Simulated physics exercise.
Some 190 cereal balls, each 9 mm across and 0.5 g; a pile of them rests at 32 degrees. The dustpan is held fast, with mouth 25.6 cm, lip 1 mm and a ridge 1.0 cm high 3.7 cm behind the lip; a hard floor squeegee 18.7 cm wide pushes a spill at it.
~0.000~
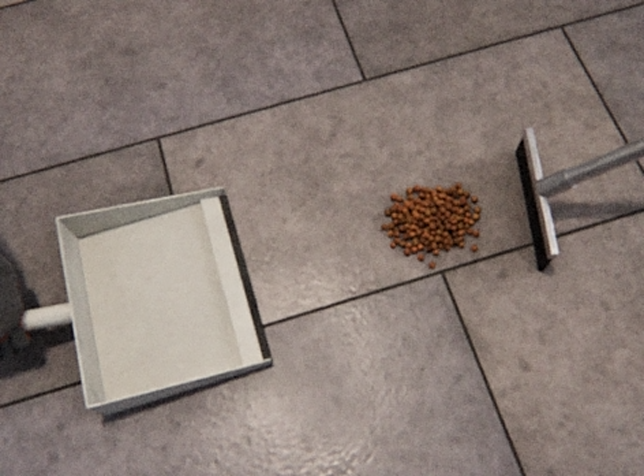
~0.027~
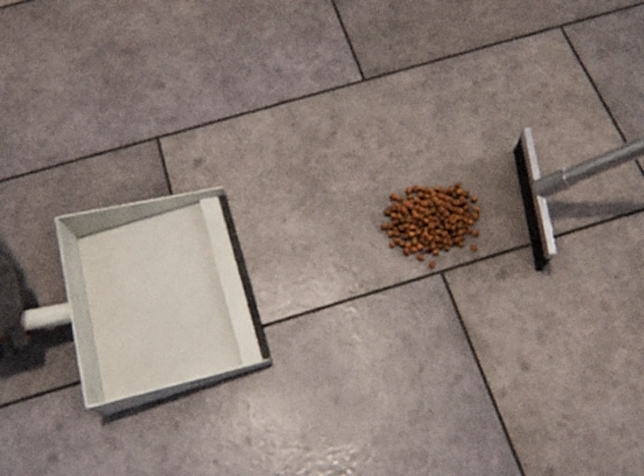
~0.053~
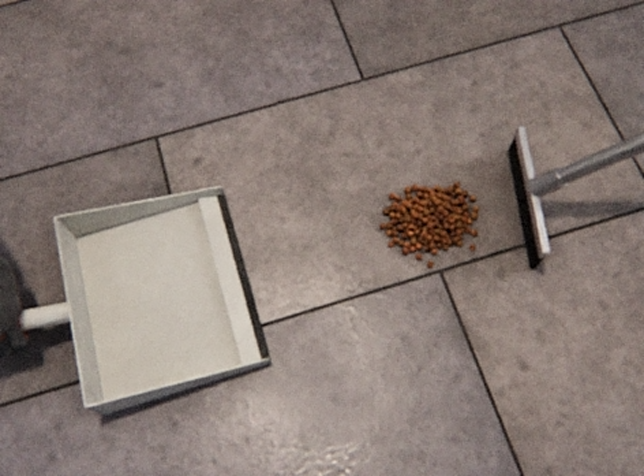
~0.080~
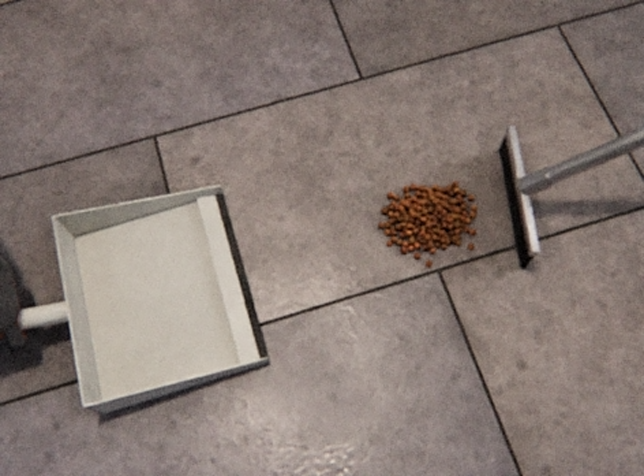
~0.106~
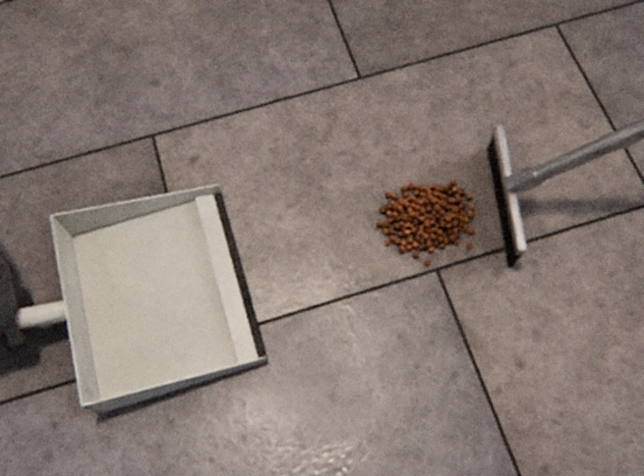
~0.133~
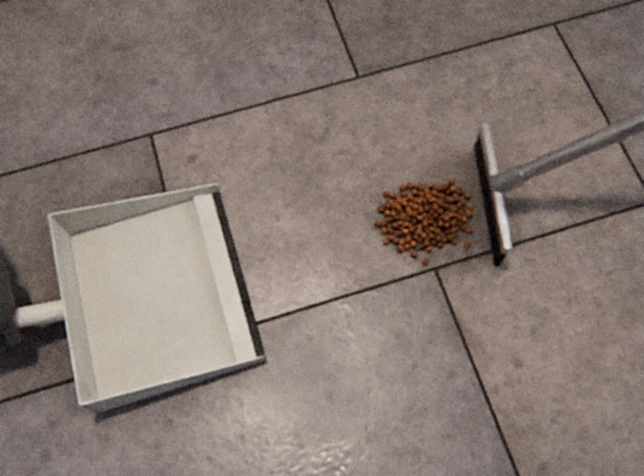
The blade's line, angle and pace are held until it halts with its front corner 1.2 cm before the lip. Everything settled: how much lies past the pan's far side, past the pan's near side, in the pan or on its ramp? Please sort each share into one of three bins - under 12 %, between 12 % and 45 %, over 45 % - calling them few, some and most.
Far side: Some. Near side: Few. Pan: Some.
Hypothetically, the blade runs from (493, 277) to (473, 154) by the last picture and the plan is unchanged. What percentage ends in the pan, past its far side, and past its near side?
Pan 30, far 5, near 5.
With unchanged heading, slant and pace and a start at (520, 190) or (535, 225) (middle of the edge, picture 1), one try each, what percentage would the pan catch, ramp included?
Some 20 and 25 per cent.
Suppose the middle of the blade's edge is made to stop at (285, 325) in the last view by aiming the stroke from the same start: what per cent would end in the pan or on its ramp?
I'd expect around 10 per cent.
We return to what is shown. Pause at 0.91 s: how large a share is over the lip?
About 25 per cent by then.
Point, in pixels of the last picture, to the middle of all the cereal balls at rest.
After settling, the middle sits near (228, 212).
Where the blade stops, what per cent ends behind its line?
Some 20 percent of it.
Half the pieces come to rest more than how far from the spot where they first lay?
I'd say close to 30 cm.
Then, at 0.41 s, middle of the blade 20 cm from the lip; 0 % over the lip, far side 0 %, near side 0 %.
Then, at 0.60 s, middle of the blade 10 cm from the lip; 0 % over the lip, far side 15 %, near side 0 %.
Then, at 0.91 s, middle of the blade 3 cm from the lip; 25 % over the lip, far side 30 %, near side 0 %.
At rest (1.3 s), far side 30 %, near side 0 %, pan 25 %, in front of the lip or behind the blade 45 %.
